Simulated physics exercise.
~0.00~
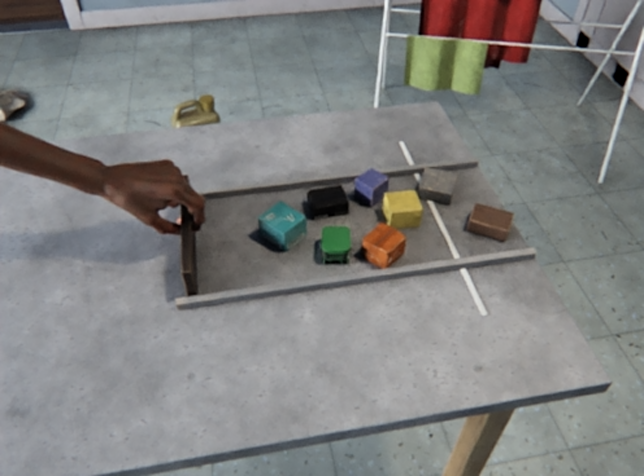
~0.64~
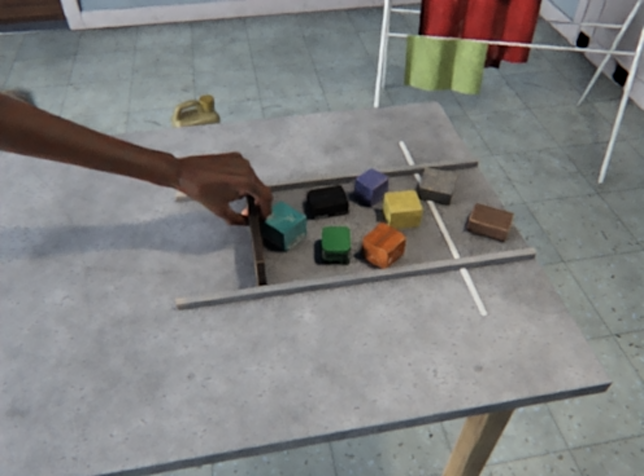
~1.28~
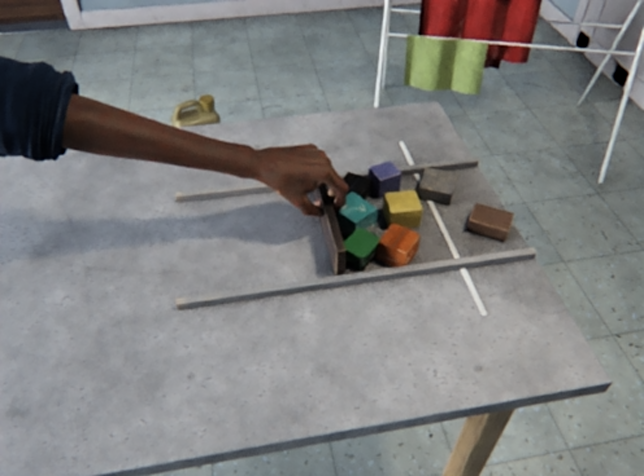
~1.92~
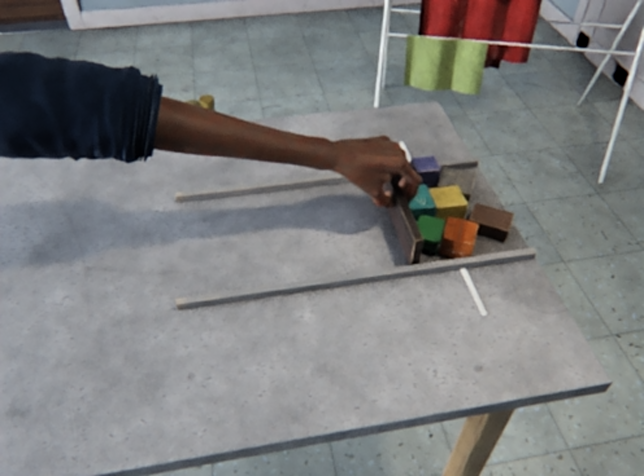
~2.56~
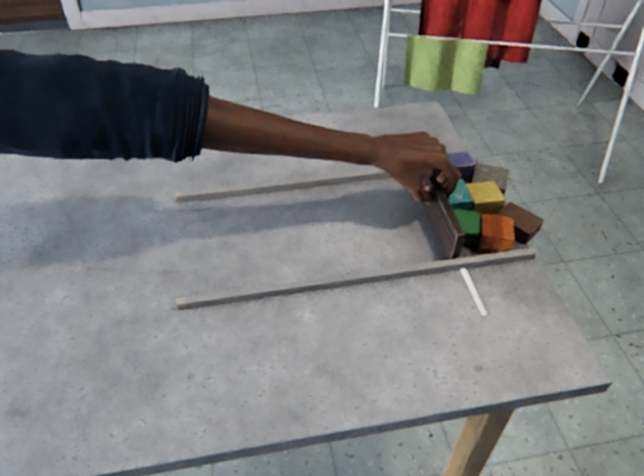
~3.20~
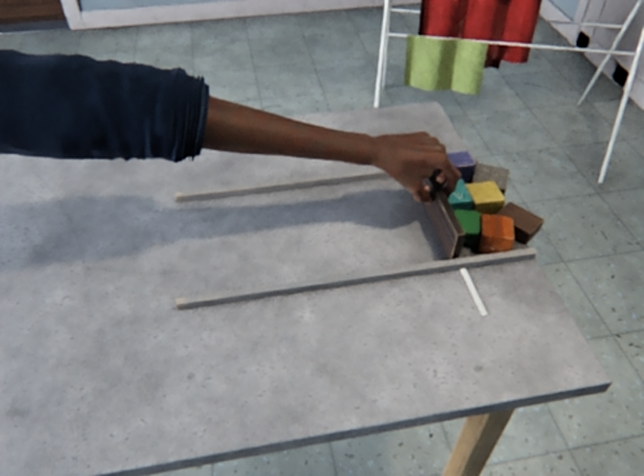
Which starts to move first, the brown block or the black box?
The black box starts to move first. The brown block stays still until later, when the bunched blocks are pushed closer to the table's edge.
